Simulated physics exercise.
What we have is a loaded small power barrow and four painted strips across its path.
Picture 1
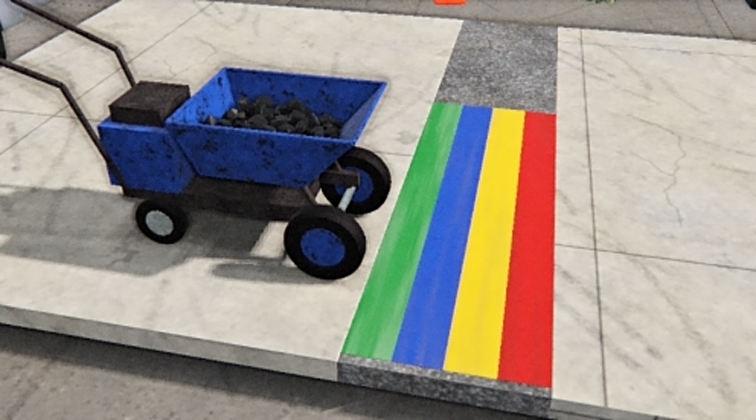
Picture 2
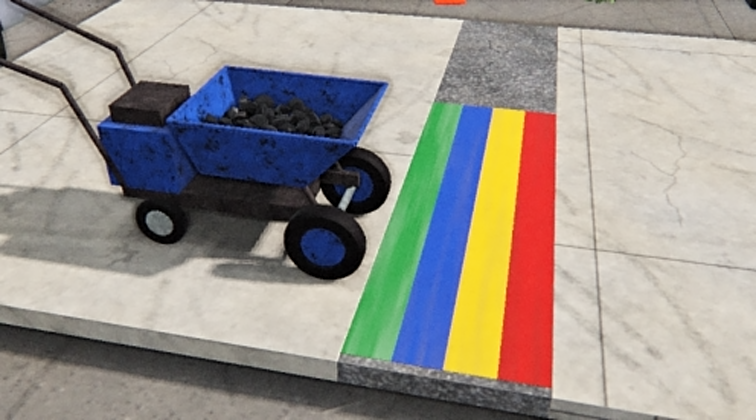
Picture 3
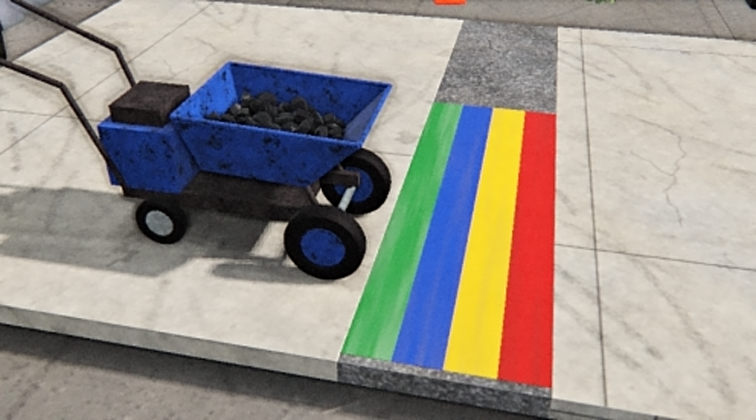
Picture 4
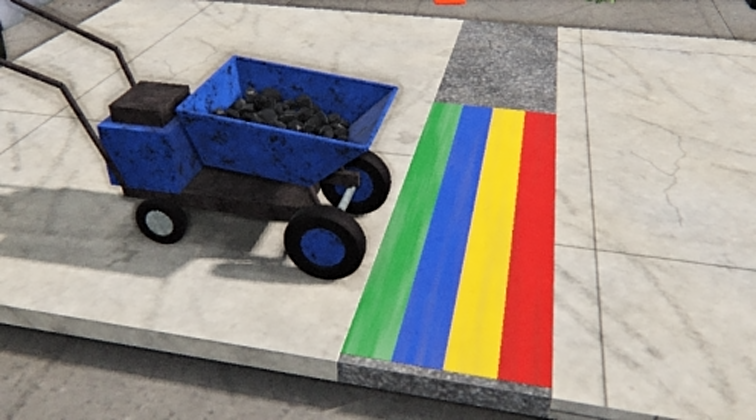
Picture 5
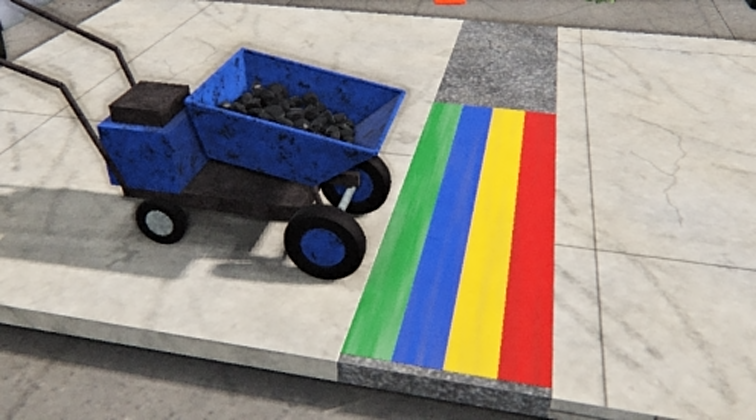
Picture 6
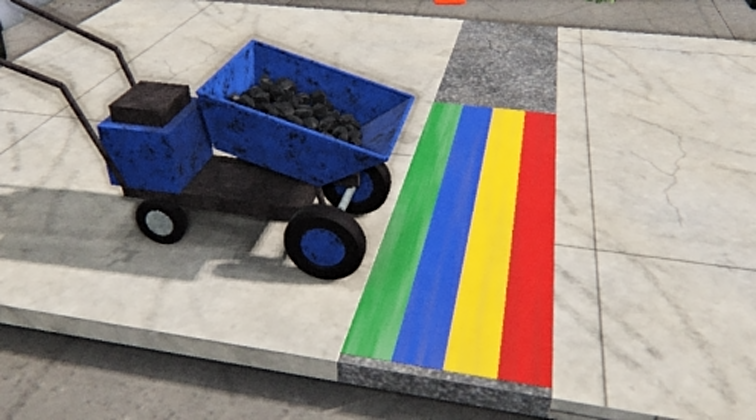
At first, a small blue power barrow loaded with black lumps of coal stands on pale paving with its skip level, left of green, blue, yellow and red strips. The skip then tilts gradually forward to the right, its rear rising clearly, while the wheels and painted strips stay still.
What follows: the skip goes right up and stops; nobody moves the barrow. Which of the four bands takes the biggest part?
The yellow one gets the largest share.
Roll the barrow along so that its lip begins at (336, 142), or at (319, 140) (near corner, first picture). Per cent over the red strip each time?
Roughly 20 per cent, and 10 per cent.
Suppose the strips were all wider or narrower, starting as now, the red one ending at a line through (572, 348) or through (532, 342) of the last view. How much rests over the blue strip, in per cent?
Near 30 % and 10 %.
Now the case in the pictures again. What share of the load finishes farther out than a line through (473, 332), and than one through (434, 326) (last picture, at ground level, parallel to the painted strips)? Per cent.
In turn 60 and 90 in a hundred.
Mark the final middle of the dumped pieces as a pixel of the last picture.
Close to (497, 260).
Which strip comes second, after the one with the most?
Next in line is the red one.
Soon, skip tipped steeply; all in the skip.
A while on, skip tipped right over; most in the skip; a stray few over the blue strip; a small part over the yellow strip; a stray few over the red strip.
Towards the end, skip tipped right over; a small part in the skip; a small part over the blue strip; about half over the yellow strip; about a quarter over the red strip; a small part off the paint.
Finally, skip tipped right over; a stray few in the skip; none over the green strip; a small part over the blue strip; about half over the yellow strip; about a quarter over the red strip; a small part off the paint.
